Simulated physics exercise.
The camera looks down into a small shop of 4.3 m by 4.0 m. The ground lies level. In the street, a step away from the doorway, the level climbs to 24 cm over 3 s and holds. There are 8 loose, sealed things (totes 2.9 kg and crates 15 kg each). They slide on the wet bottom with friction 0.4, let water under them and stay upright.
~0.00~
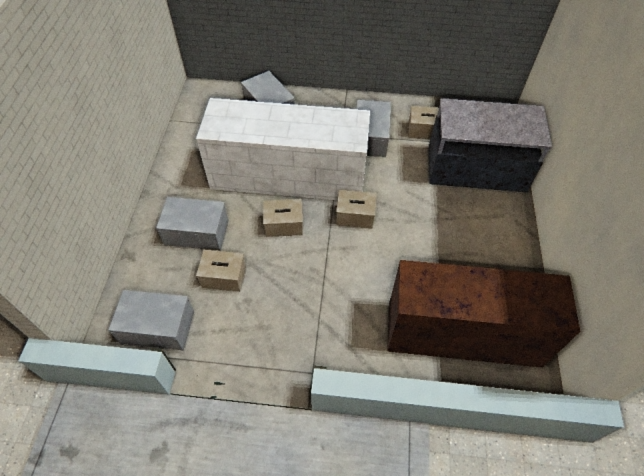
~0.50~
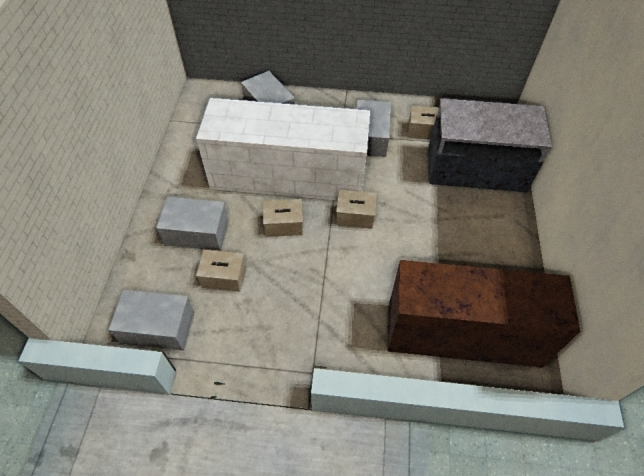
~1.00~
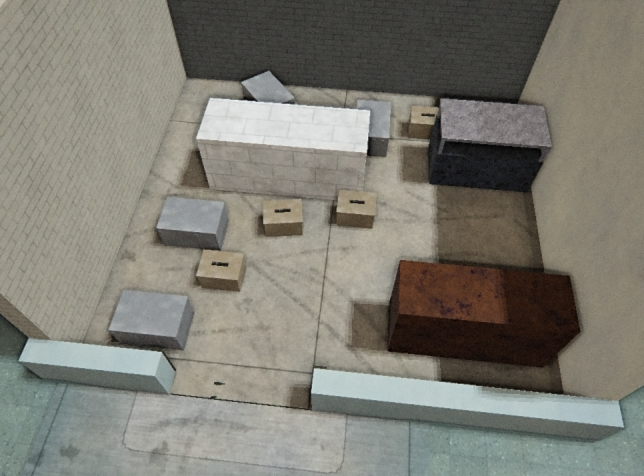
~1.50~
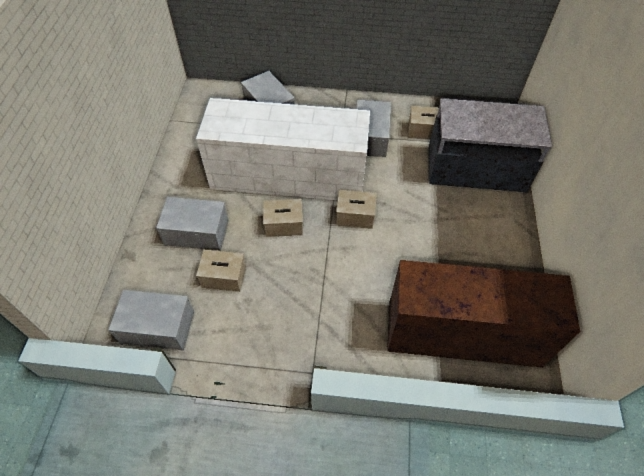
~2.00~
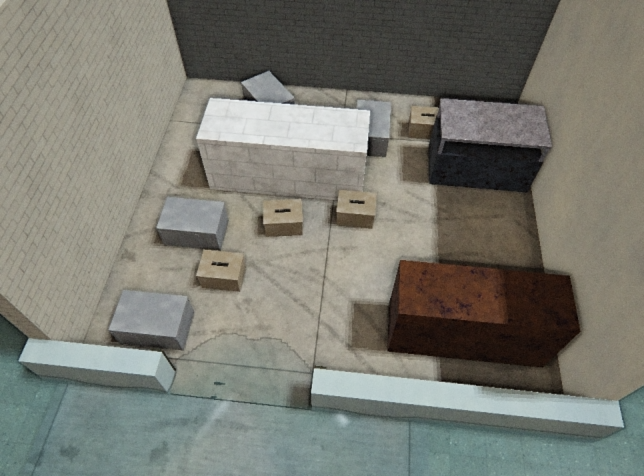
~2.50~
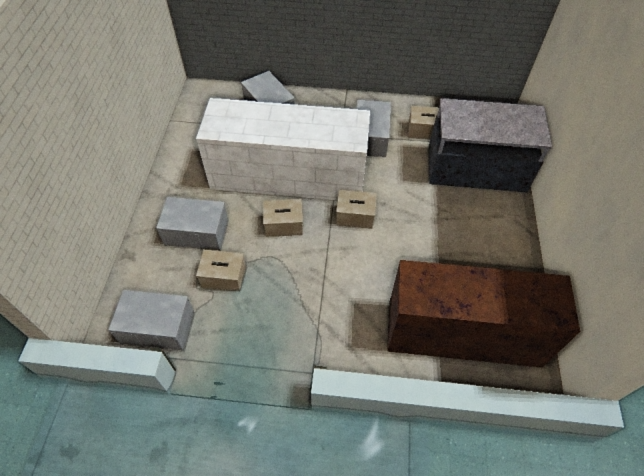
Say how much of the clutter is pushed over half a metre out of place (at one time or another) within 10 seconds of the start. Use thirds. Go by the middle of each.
It is two thirds or above.
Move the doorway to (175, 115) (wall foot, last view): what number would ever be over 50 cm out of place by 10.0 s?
Then 4.
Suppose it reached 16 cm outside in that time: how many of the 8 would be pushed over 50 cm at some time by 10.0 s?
Then 4.
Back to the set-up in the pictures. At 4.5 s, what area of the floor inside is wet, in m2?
About 7.5 m2.
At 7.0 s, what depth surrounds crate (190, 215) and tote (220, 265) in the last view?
About 7 and 8 cm.
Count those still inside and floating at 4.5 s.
3 of them.
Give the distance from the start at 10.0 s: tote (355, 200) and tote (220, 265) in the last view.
In that order: 200 cm, 60 cm.
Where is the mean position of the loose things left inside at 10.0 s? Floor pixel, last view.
Near (349, 171).
After 3.5 s 0 of 8 are over 50 cm from their spots; 2 afloat.
After 4.5 s 3 of 8 are over 50 cm from their spots; 3 afloat.
After 7.0 s 4 of 8 are over 50 cm from their spots; 4 afloat.
After 10.0 s 7 of 8 are over 50 cm from their spots, and 7 have been at some point; 8 afloat.
